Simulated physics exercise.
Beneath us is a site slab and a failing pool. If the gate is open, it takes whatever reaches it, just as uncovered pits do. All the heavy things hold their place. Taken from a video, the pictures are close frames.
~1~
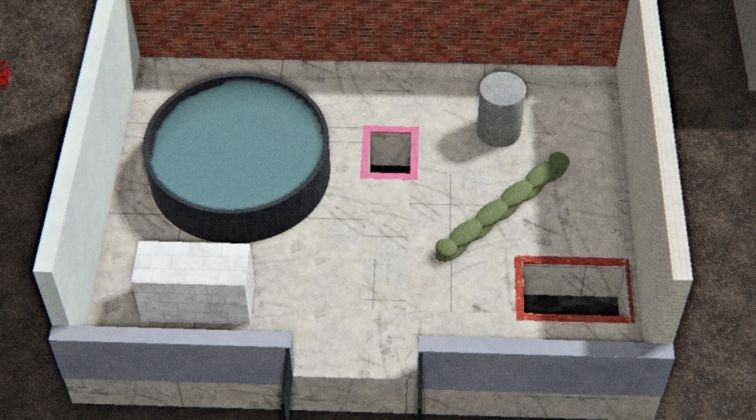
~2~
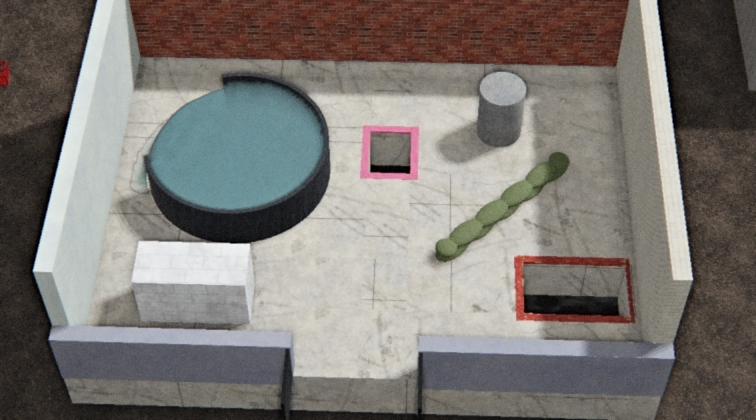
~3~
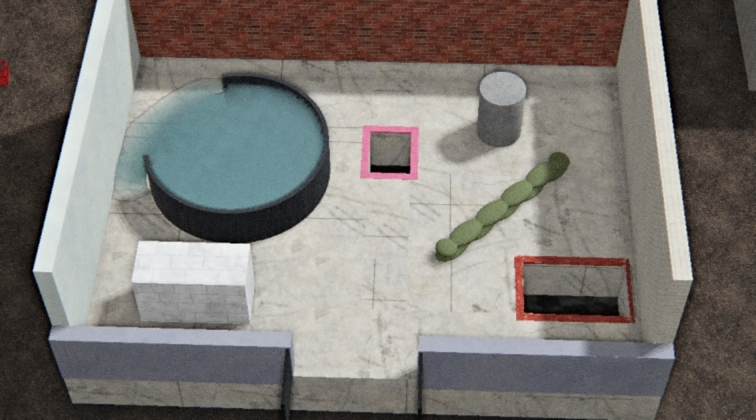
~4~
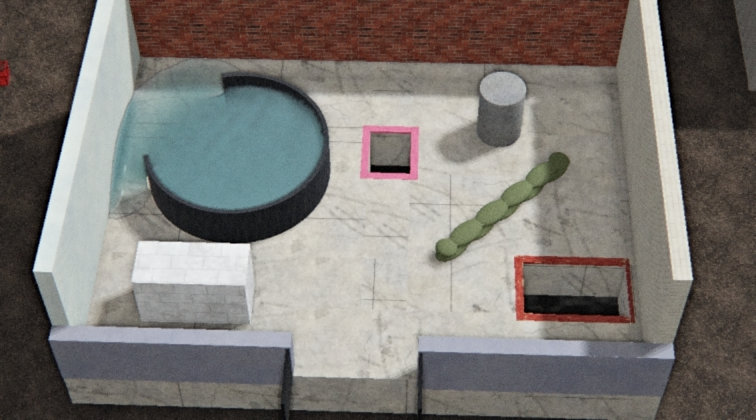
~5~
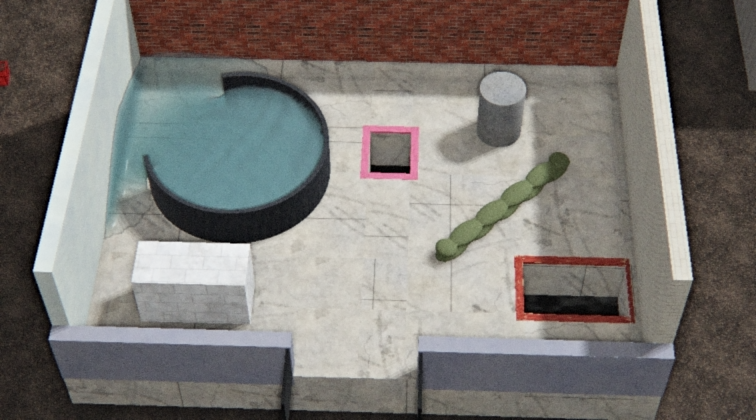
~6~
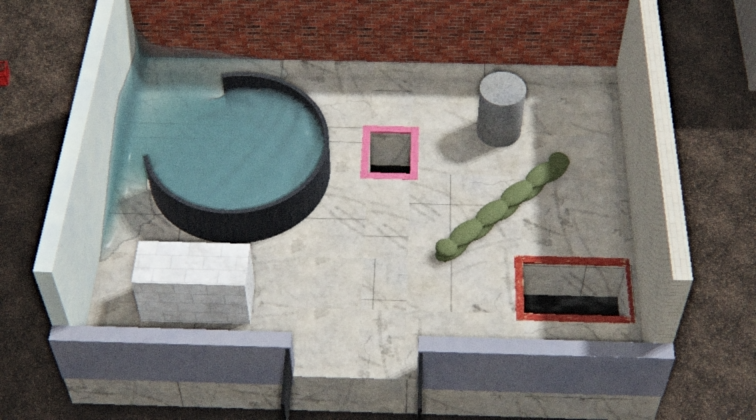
Blue-green water rests in a round, dark-walled pool at the left of a pale, cracked slab, seen from a high, fixed viewpoint. Around it are white side walls, a red brick back wall, a white block, a grey cylinder, a lumpy green strip and pink- and red-edged openings. The pool's left wall opens, and water spreads leftward to the side wall, then along it toward the back corner.
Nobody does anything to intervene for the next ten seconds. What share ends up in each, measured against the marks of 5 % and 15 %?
One by one: The gate is going to fail to get to five per cent; the red pit is going to fail to land outside five to fifteen per cent; the pink pit is going to fail to land outside five to fifteen per cent.
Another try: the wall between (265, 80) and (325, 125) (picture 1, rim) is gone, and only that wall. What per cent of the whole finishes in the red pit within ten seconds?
Red takes 20 in a hundred.
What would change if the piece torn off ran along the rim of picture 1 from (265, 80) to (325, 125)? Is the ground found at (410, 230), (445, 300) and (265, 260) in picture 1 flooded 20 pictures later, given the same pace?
Unsoaked, then unsoaked, then unsoaked.
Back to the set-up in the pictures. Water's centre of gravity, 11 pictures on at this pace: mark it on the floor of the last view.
About (208, 143).
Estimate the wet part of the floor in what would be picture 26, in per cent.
Estimated share: Around 55 %.
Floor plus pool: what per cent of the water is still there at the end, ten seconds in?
78 %.
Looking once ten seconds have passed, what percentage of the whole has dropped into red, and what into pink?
10 and 10 per cent respectively.
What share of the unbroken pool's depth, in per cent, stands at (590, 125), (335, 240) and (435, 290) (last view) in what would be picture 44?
Going in order, roughly 16, 2 and 8 %.
A moment on, water covers 20 % of the floor; the gate 0 %, the red pit 0 %, the pink pit 0 %.
Next, water covers 30 % of the floor; the gate 0 %, the red pit 0 %, the pink pit 0 %.
Then, water covers 55 % of the floor; the gate 0 %, the red pit 0 %, the pink pit 2 %.
Later, water covers 90 % of the floor; the gate 1 %, the red pit 1 %, the pink pit 5 %.
In the end, water covers 95 % of the floor; the gate 2 %, the red pit 10 %, the pink pit 10 %.
